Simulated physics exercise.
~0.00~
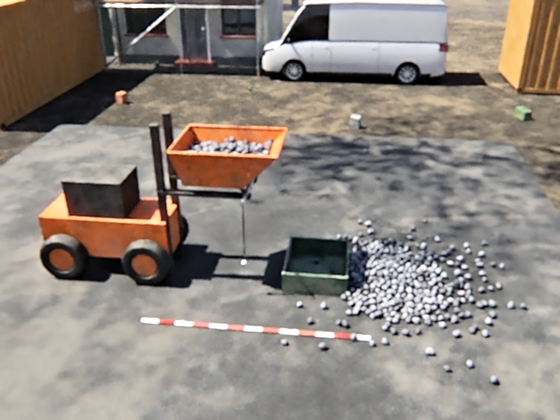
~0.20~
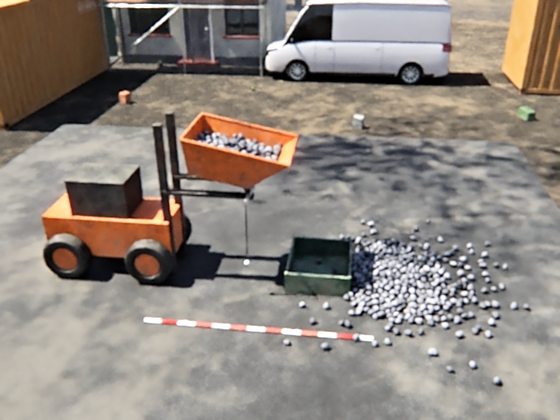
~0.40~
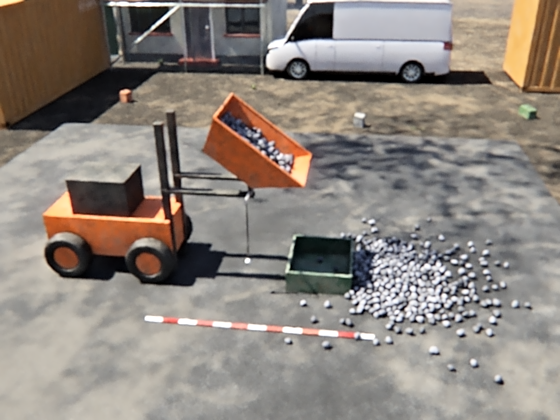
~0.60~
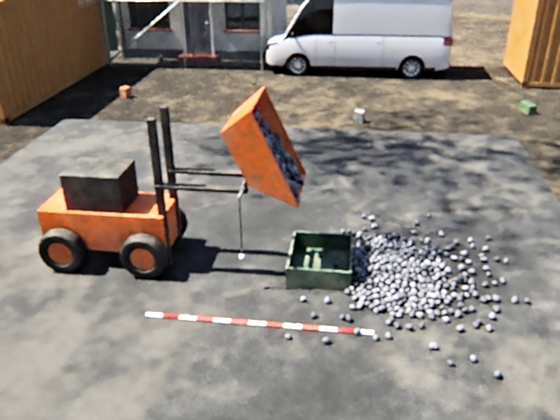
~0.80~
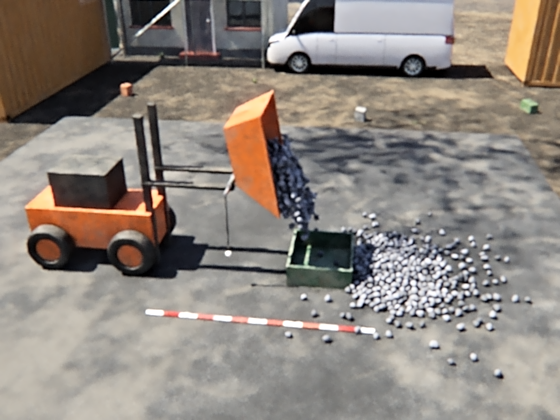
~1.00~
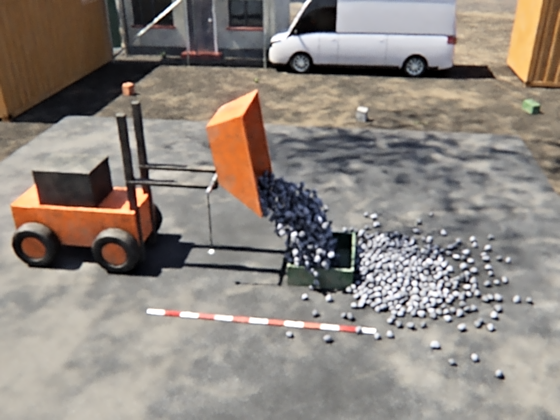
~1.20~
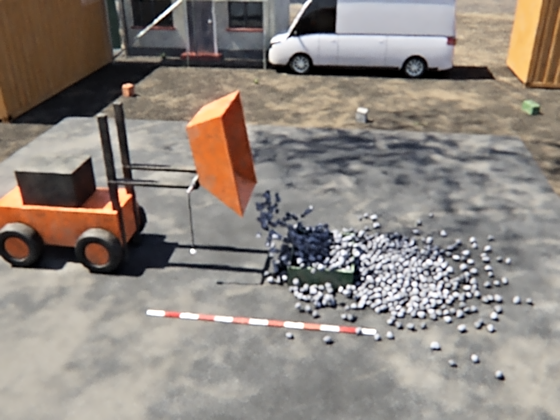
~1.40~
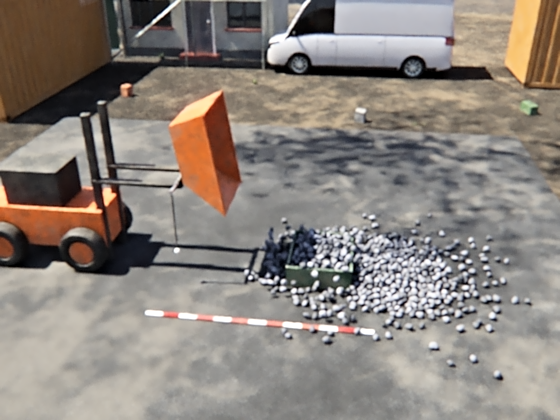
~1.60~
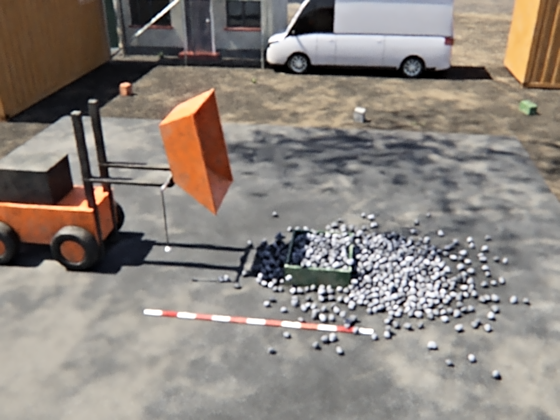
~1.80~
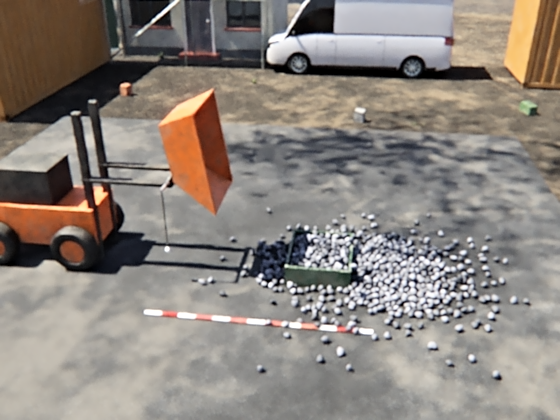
Orange forklift tipping a skip of round grey stones while backing left, filling a green bin and spilling some around it.
